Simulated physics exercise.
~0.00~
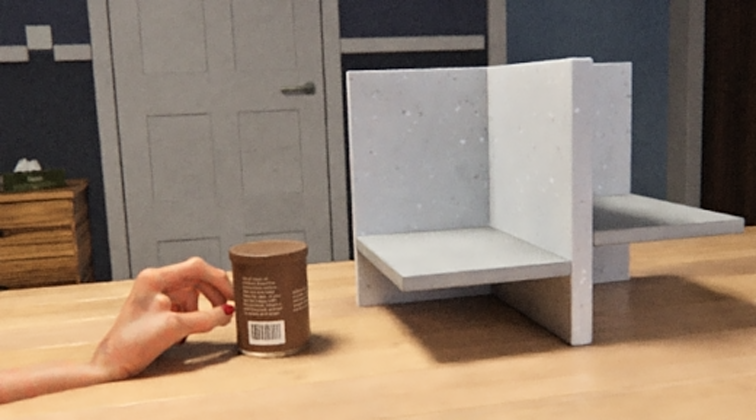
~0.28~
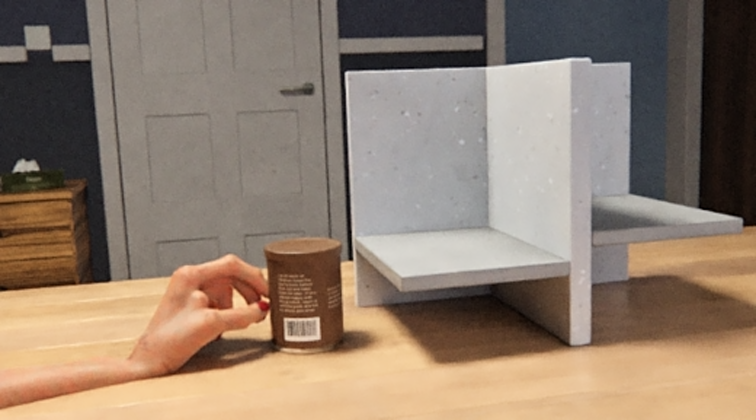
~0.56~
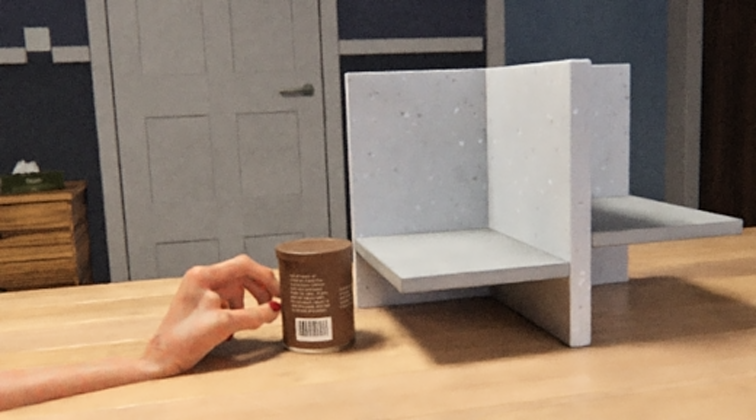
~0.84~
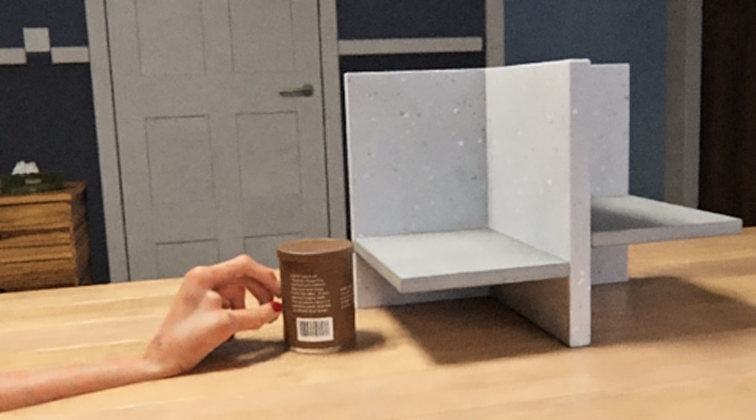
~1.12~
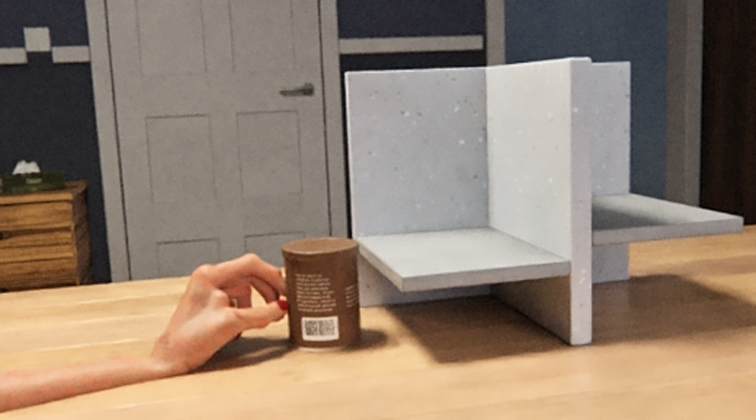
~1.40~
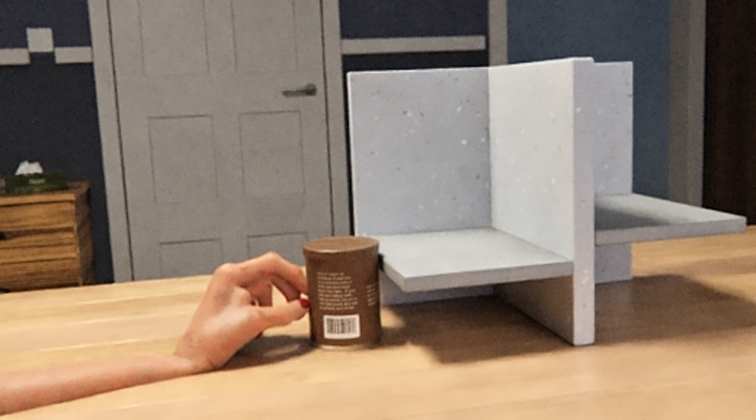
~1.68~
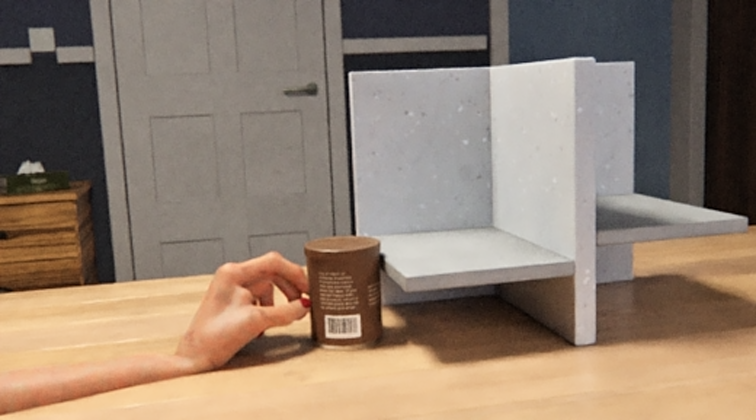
A brown tin slides right across a wooden table, pushed upright by a hand on its left, toward a pale speckled shelf unit. After a brief pause it moves on, then stops against the edge of the low shelf, still outside the opening, with the hand behind it.
